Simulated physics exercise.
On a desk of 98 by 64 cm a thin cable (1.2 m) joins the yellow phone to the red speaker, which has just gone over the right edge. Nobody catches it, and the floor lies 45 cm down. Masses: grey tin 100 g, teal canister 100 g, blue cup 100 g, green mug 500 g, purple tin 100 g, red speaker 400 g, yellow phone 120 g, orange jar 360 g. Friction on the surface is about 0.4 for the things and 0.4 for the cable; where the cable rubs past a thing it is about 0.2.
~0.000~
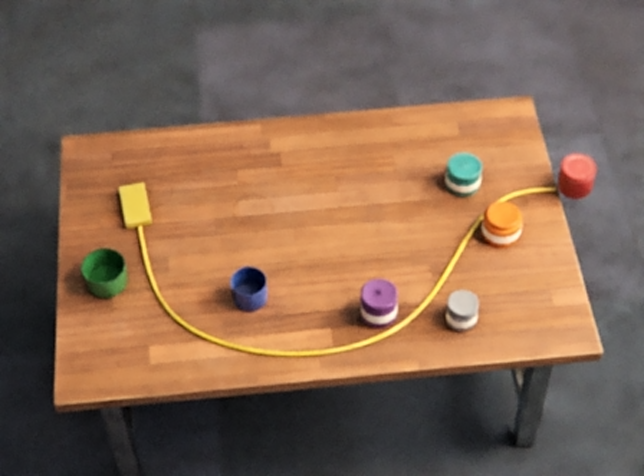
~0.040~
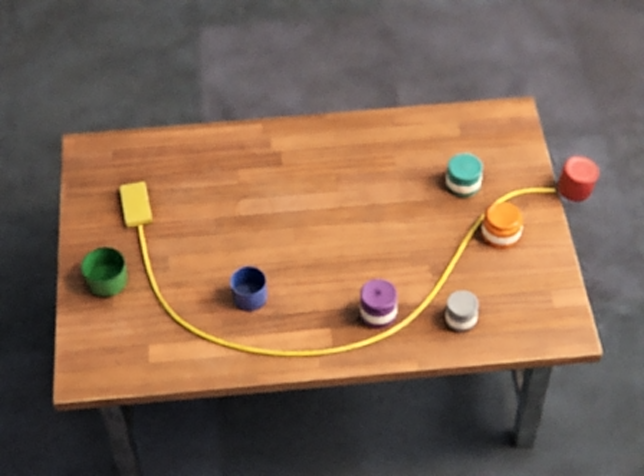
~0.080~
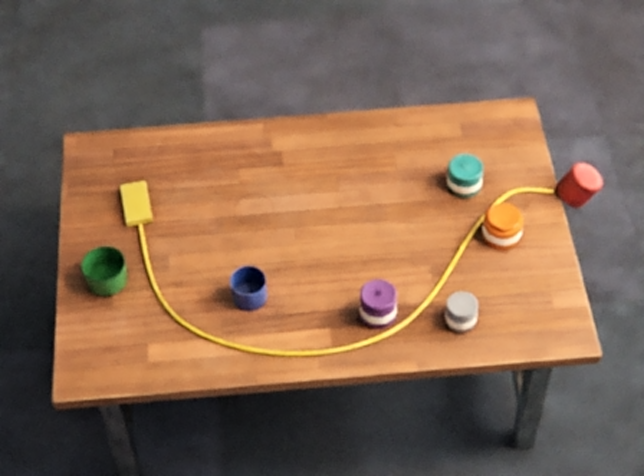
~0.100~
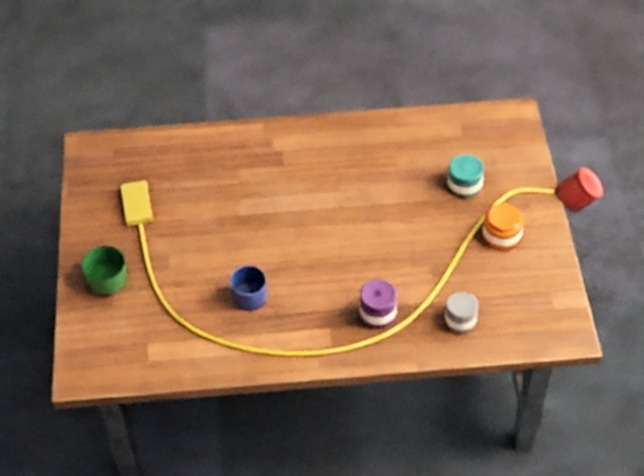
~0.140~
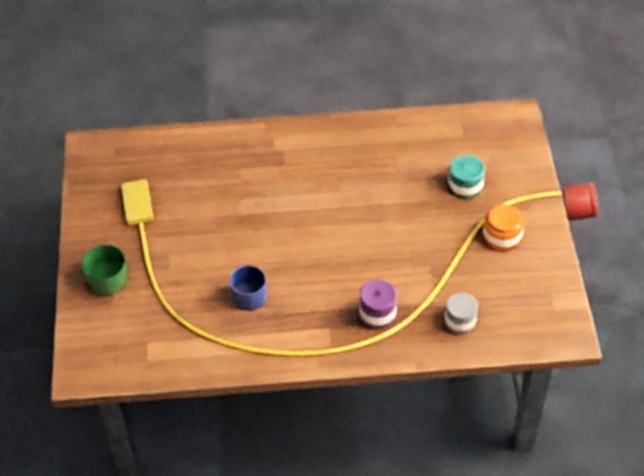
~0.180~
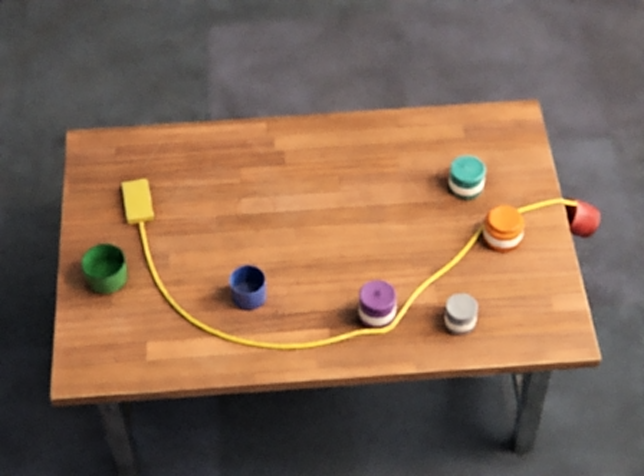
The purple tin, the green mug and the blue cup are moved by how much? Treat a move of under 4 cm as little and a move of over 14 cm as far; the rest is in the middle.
In order: The purple tin goes far; the green mug moves little; the blue cup sits in the middle.
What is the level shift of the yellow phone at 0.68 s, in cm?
Roughly 12 cm from where it started.
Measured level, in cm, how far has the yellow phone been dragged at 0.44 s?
Level displacement at that time: Approx. 10 cm.
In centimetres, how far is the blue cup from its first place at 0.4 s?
About 9 cm.
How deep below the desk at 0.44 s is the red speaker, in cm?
Measured: Near 40 cm.
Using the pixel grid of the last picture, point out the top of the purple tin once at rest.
Top at rest: About (356, 196).
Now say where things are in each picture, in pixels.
Purple tin (379, 293); green mug (103, 266); blue cup (249, 281); cable runs through (444, 277) (352, 347) (230, 345) (151, 278), in the first picture.
Red speaker (580, 169); cable runs through (351, 347) (151, 278), in the second picture.
Red speaker (579, 185); cable runs through (351, 347) (151, 277), in the third picture.
Red speaker (580, 190); cable runs through (350, 347) (151, 276), in the fourth picture.
Red speaker (580, 202); cable runs through (350, 347) (151, 276), in the fifth picture.
Purple tin (378, 294); green mug (103, 261); blue cup (248, 279); cable runs through (528, 208) (447, 268) (356, 333) (235, 340) (154, 274), in the sixth picture.
At 0.4 s, the cable's tail end at (193, 239); purple tin 17 cm off its start, blue cup 9 cm off its start, yellow phone 9 cm off its start.
At 0.7 s, the cable's tail end at (201, 246); purple tin 23 cm off its start, blue cup 11 cm off its start, yellow phone 12 cm off its start.
At 0.9 s, the cable's tail end at (201, 246); purple tin 23 cm off its start at (356, 196), blue cup 11 cm off its start at (280, 239), yellow phone 12 cm off its start at (179, 230).
At 1.2 s, the cable's tail end at (201, 246); purple tin 23 cm off its start, blue cup 11 cm off its start, yellow phone 12 cm off its start.
At 2.4 s, the cable's tail end at (201, 246); purple tin 23 cm off its start at (356, 196), blue cup 11 cm off its start at (281, 239), green mug 0 cm off its start at (103, 261), yellow phone 12 cm off its start at (179, 230).
